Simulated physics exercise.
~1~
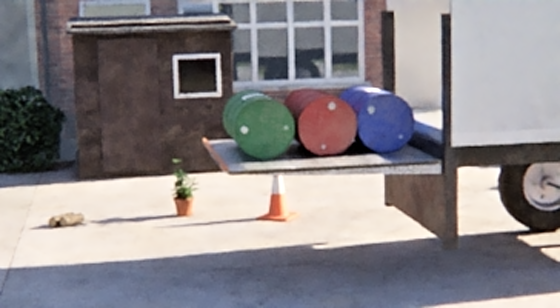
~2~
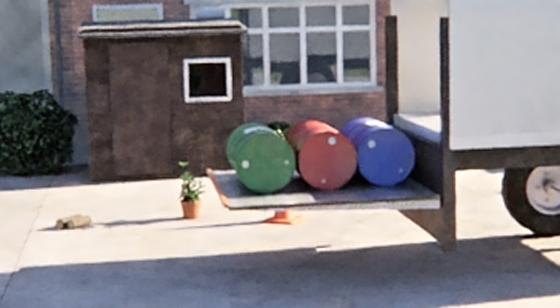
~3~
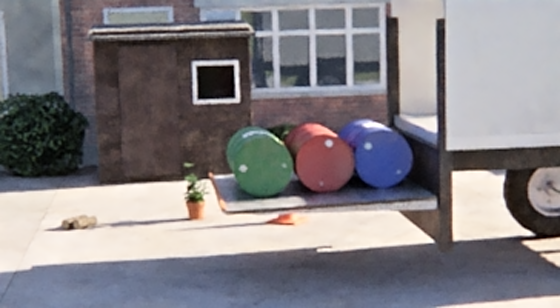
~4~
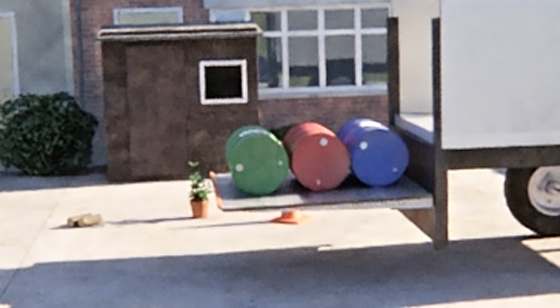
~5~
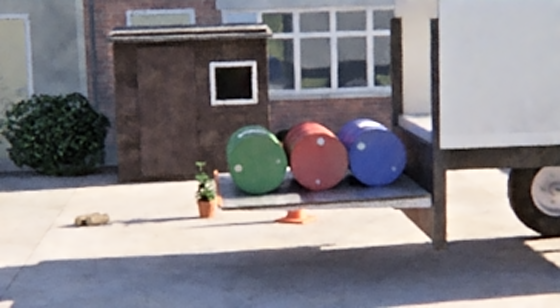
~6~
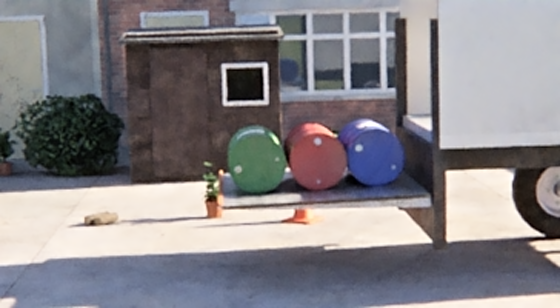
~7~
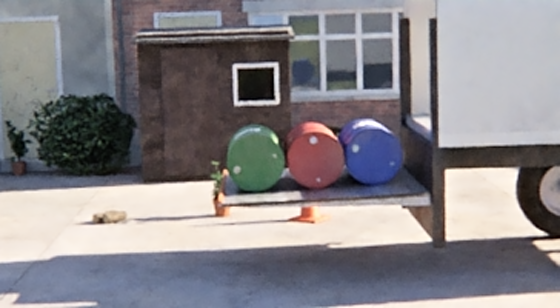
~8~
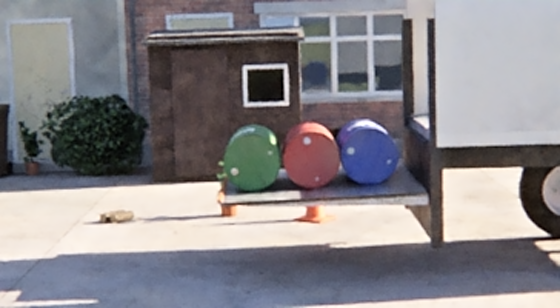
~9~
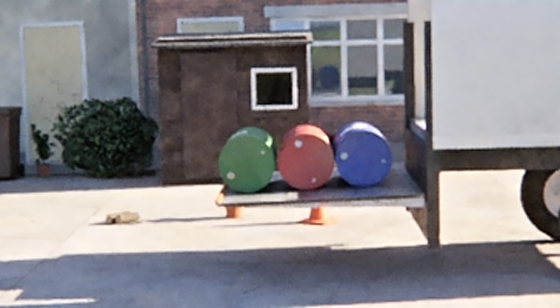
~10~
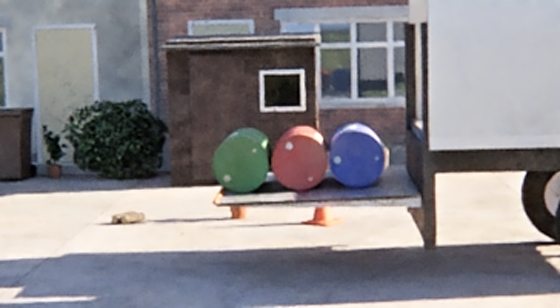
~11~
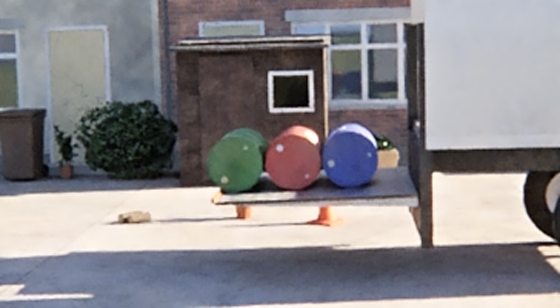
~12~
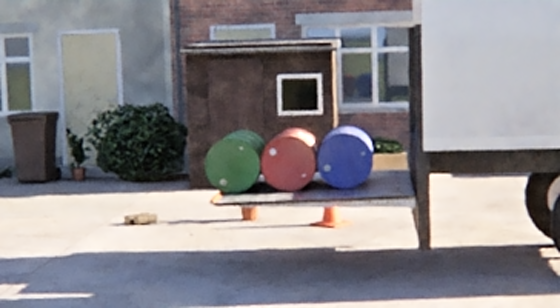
Paved yard beside a brick building, lorry tail-lift sinking and tilting slightly, with green, red and blue drums staying on its plate.
